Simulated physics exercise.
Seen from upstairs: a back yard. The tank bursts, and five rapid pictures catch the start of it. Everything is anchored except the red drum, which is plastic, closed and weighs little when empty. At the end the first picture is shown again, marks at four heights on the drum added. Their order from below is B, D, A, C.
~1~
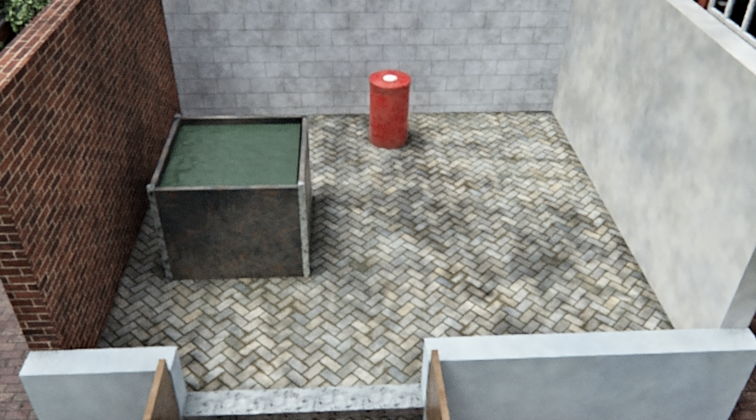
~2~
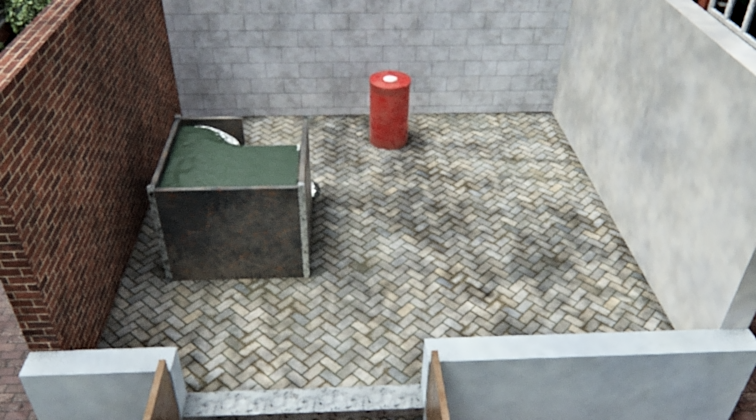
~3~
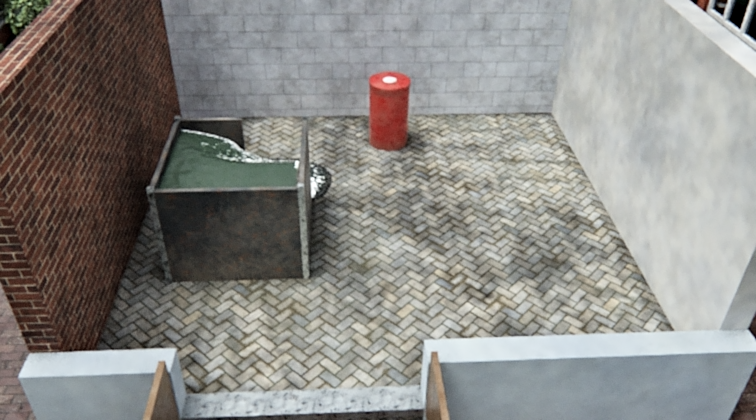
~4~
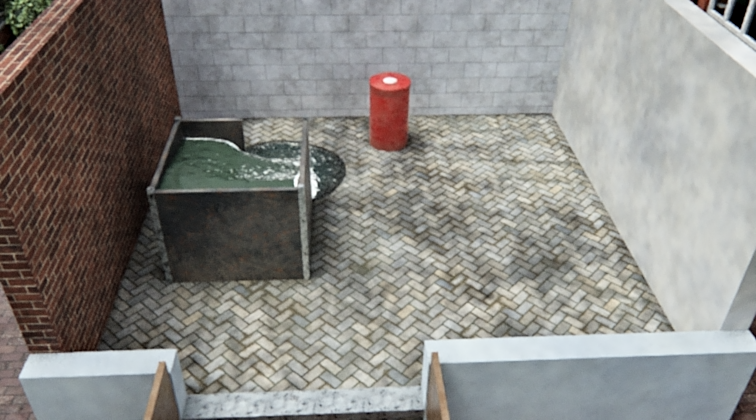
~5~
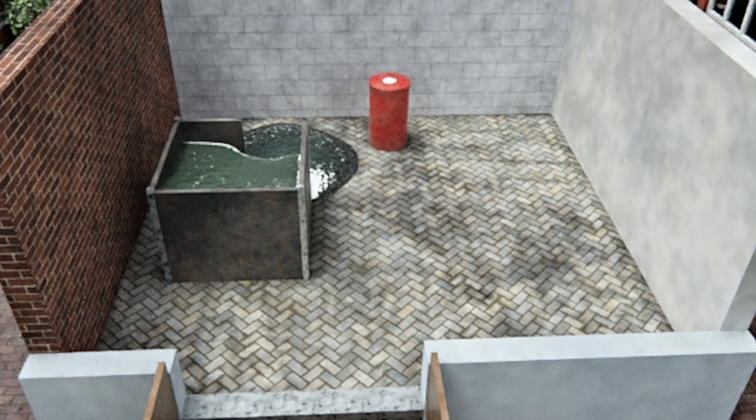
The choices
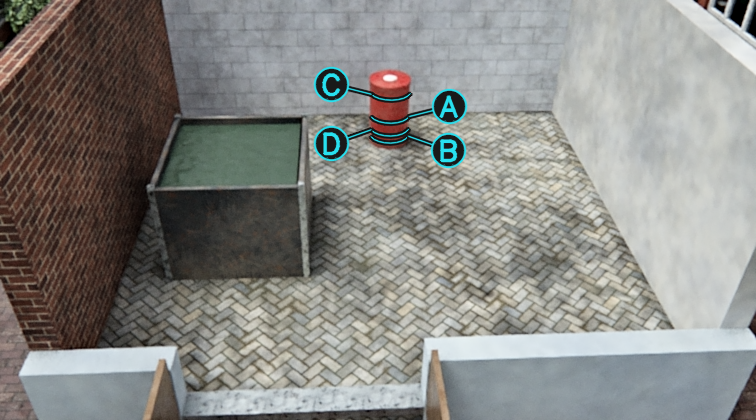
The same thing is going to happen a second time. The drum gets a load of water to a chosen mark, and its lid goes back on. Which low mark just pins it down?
A will do.
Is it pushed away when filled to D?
Yes, that goes wrong.
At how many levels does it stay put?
Two of the four.
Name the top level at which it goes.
Here it is level D.
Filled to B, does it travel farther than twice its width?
Yes, it does.
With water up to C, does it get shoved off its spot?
No.
On the marked copy, A at (391, 123); B at (390, 143); C at (391, 100); D at (390, 136); from the bottom up B, D, A, C.
With A, it does not move.
With B, it is pushed about 6 times its own width away.
With C, it does not move.
With D, it is pushed about twice its own width away.
